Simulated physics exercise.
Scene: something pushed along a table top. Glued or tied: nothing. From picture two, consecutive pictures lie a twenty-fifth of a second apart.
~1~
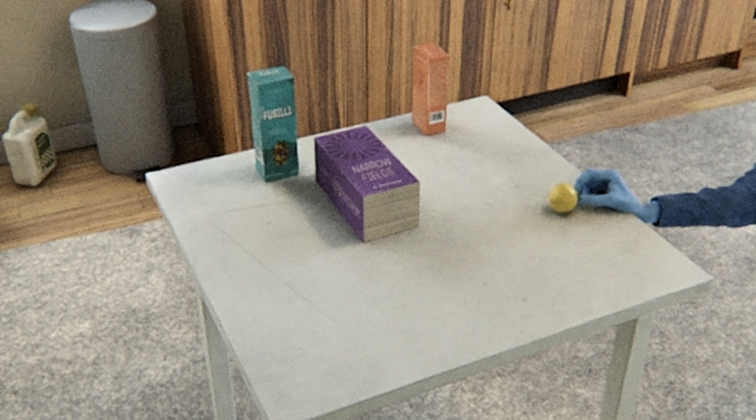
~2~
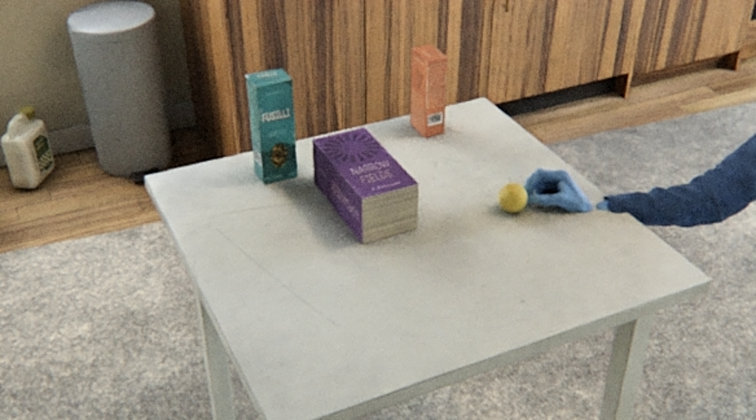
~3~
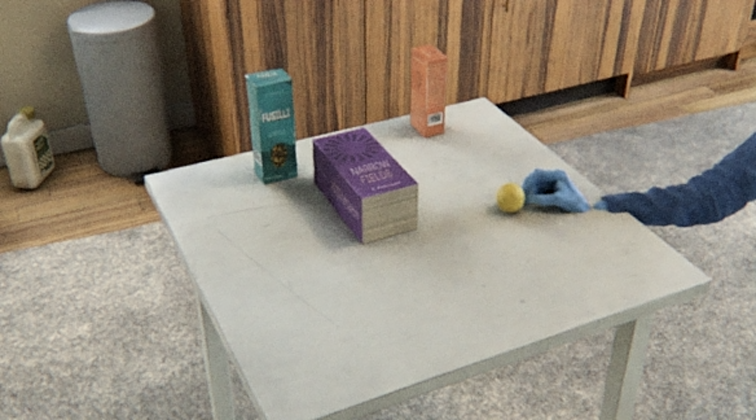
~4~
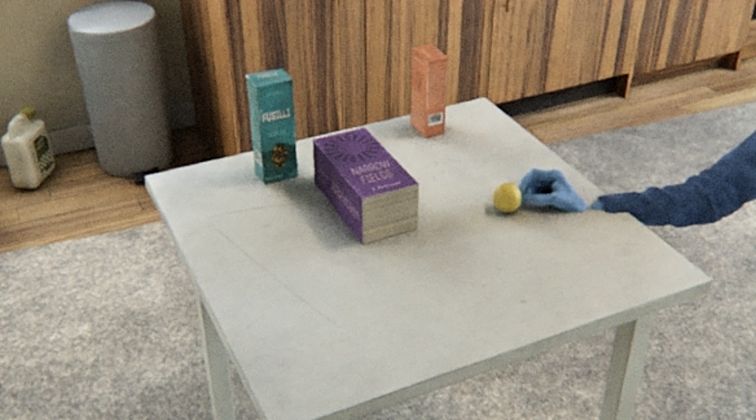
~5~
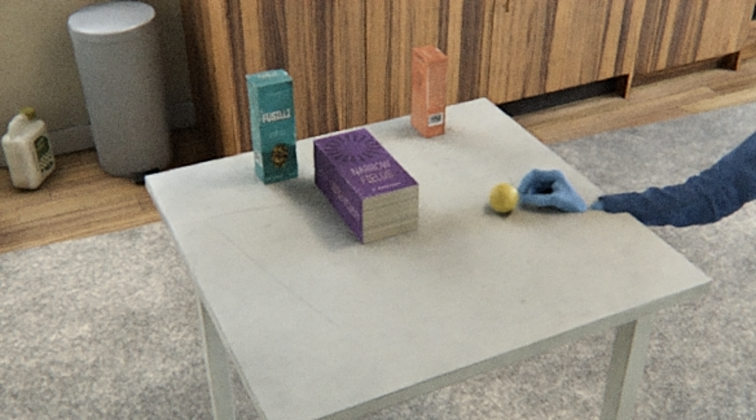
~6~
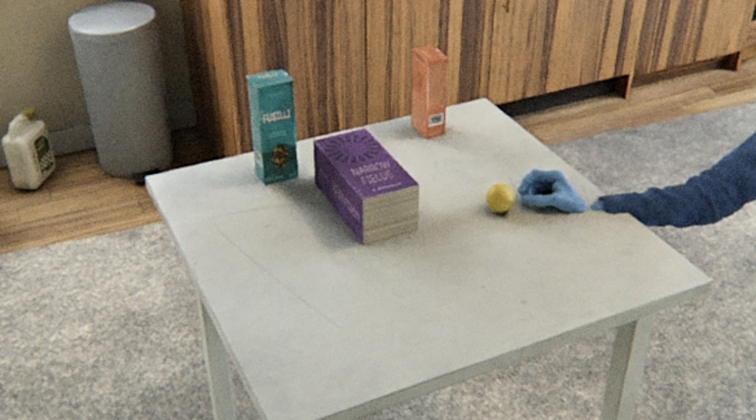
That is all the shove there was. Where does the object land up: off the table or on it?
On it.
Then, 0.20 s later than the last frame, yellow lemon moved about its own width near (481, 197).
Then, 0.50 s later than the last frame, yellow lemon moved well along near (458, 197).
Then, 0.90 s later than the last frame, yellow lemon moved well along near (433, 196).
Then, 1.40 s later than the last frame, yellow lemon moved well along near (415, 194).
When it is over, moved from the start, yellow lemon. End places, in pixels of the last picture, yellow lemon near (415, 193).
